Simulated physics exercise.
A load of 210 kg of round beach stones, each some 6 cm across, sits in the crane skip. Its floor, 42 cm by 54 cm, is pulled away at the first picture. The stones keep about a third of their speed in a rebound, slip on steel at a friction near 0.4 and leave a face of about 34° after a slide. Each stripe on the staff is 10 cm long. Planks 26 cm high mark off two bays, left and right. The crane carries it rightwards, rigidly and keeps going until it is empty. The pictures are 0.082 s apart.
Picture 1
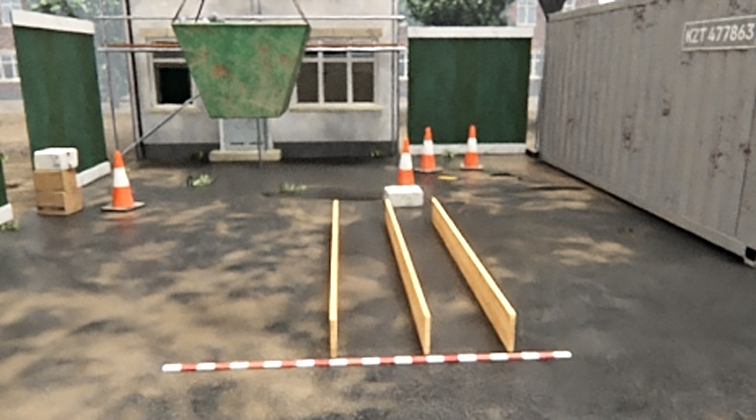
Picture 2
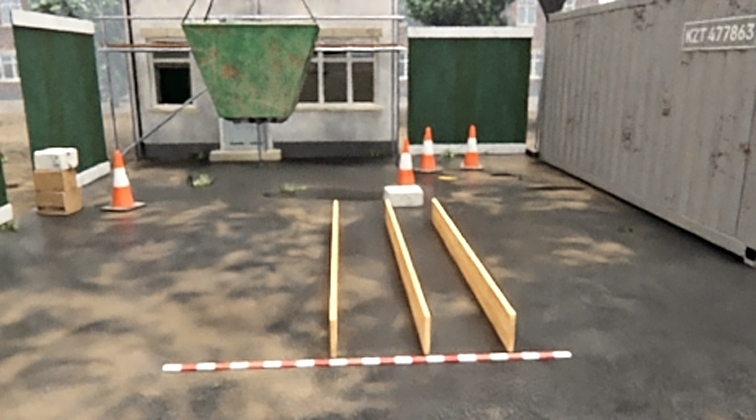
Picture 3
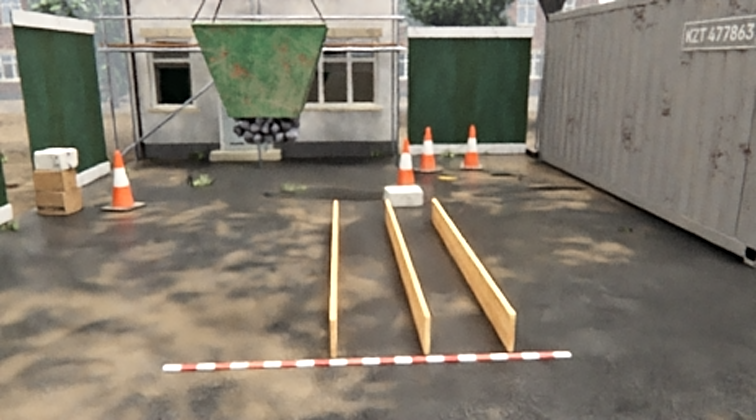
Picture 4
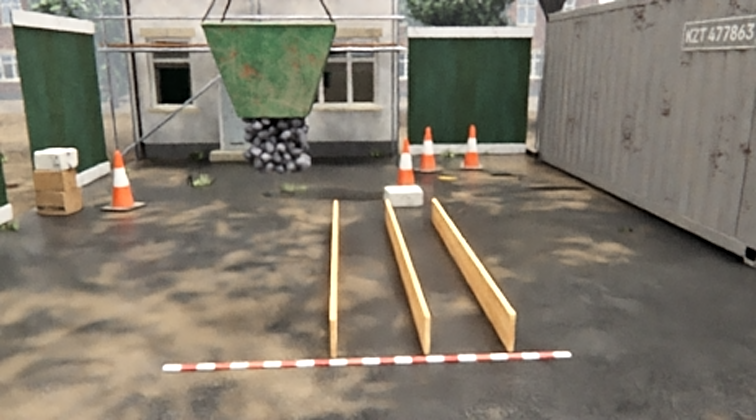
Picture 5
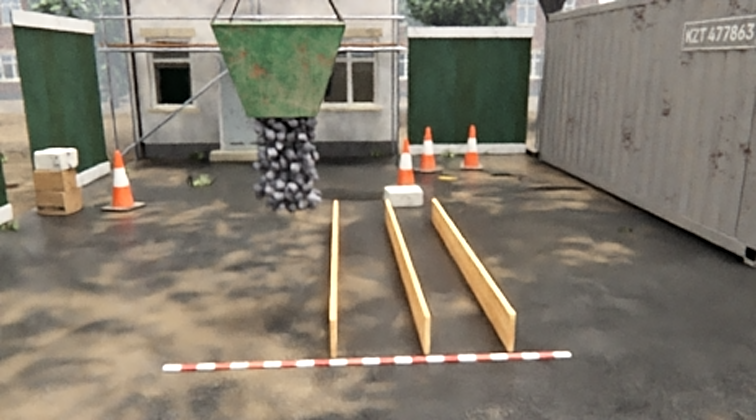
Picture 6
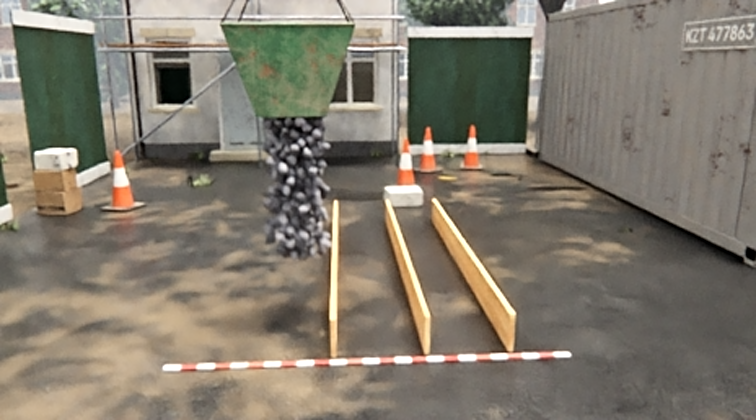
A green, rust-flecked skip hangs from cables over a wet, dark yard, seen from a fixed, slightly raised viewpoint facing a pale building with scaffolding. Three wooden boards stand on edge behind a red-and-white staff, with orange cones, green panels and a grey container around them. The skip glides steadily rightwards while dark, rounded stones emerge beneath it and pour downwards in a lengthening stream.
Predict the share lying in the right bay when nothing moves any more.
Close to 0 in a hundred.
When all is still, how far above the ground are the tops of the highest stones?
Some 18 cm high.
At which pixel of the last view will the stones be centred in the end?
Near (317, 311).
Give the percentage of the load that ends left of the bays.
Near 60 in a hundred.
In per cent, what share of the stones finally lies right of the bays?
Near 0 in a hundred.
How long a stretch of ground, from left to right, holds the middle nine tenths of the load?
About 140 cm.
Then, 0.3 s after the last picture, 0 % in the crane skip, 74 % falling or lying left of the bays, 26 % falling or lying in the left bay; the stones farthest right are at (380, 301).
Then, 0.7 s after the last picture, 0 % in the crane skip, 62 % falling or lying left of the bays, 38 % falling or lying in the left bay; the stones farthest right are at (413, 298).
Then, 1.3 s after the last picture, 0 % in the crane skip, 62 % falling or lying left of the bays, 38 % falling or lying in the left bay; the stones farthest right are at (412, 295).
Then, 2.2 s after the last picture, 0 % in the crane skip, 62 % falling or lying left of the bays, 38 % falling or lying in the left bay; the stones farthest right are at (412, 295).
Then, 4.1 s after the last picture, 0 % in the crane skip, 62 % left of the bays, 38 % in the left bay; the stones farthest right are at (412, 295).
